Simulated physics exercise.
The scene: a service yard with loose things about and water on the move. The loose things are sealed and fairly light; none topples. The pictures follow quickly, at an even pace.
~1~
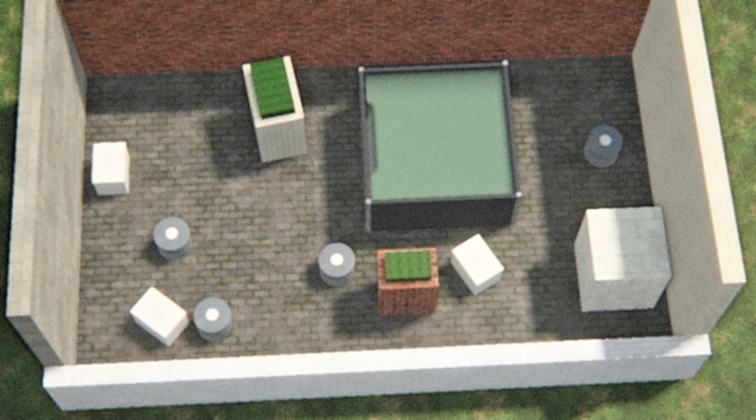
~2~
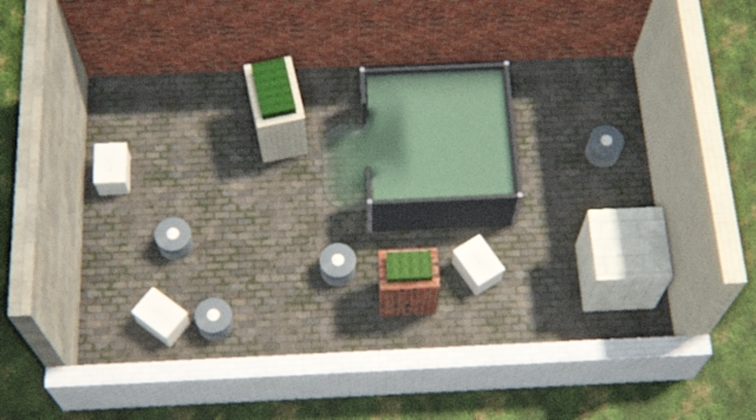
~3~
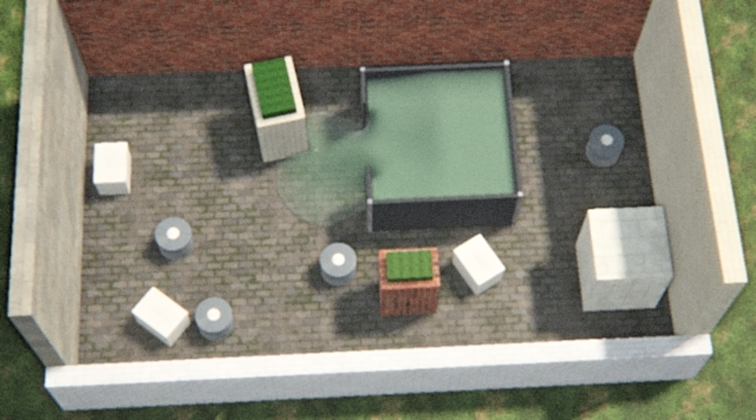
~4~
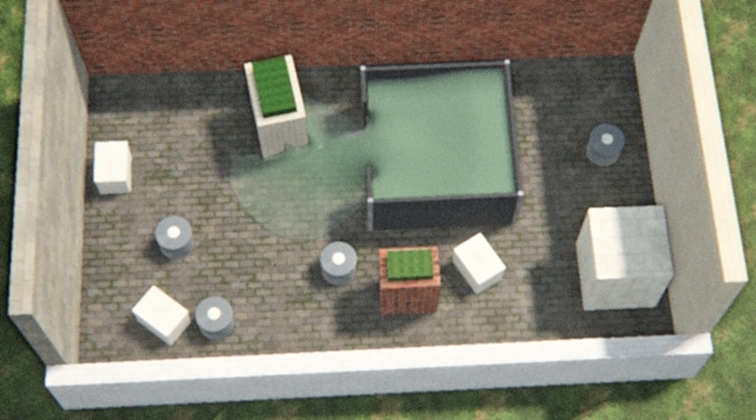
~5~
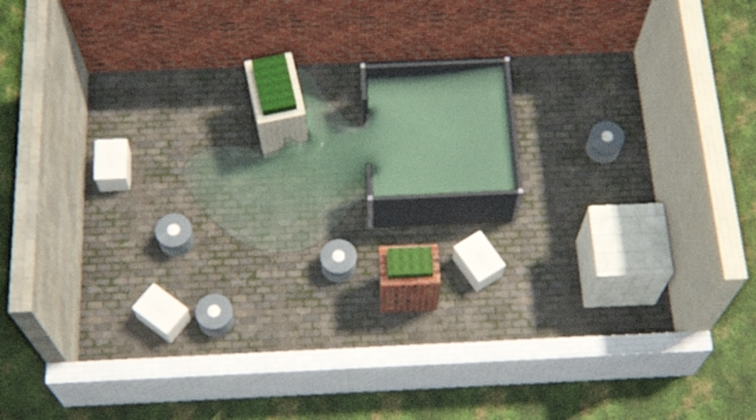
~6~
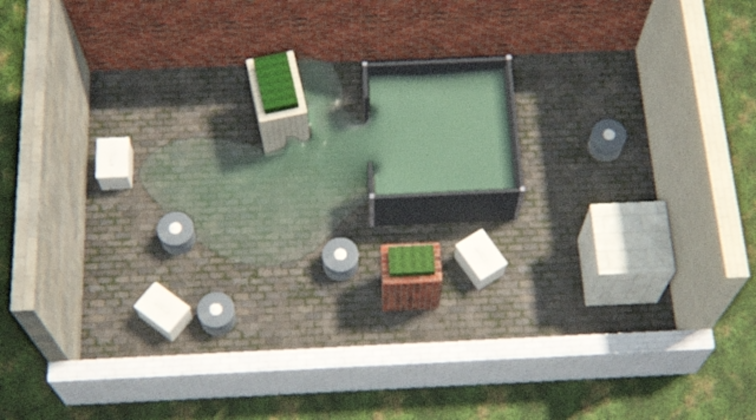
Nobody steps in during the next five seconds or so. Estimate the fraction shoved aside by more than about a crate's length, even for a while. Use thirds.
That comes to between one and two thirds.
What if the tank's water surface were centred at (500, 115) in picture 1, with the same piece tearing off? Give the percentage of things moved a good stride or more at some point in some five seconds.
Close to 60 %.
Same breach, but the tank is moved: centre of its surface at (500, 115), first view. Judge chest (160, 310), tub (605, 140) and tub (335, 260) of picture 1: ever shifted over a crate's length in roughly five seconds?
One after the other: Pushed that far, not that far, no.
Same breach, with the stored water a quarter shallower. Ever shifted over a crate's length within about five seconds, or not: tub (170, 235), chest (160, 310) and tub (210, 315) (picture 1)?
In turn: Yes, shifted that much, yes.
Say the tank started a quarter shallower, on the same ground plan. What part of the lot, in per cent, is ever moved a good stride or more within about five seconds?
I make it 60 per cent.
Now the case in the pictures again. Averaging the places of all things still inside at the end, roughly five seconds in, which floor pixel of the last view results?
At about (381, 233).
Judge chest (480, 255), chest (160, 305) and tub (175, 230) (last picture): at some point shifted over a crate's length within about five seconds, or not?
As listed: Less than that, yes, shifted that much.
A moment on, 0 of 7 are well off their spots; 0 afloat.
Next, 2 of 7 are well off their spots; 3 afloat.
Later, 4 of 7 are well off their spots; 2 afloat.
In the end, 4 of 7 are well off their spots, and 4 have been at some point; 1 afloat.
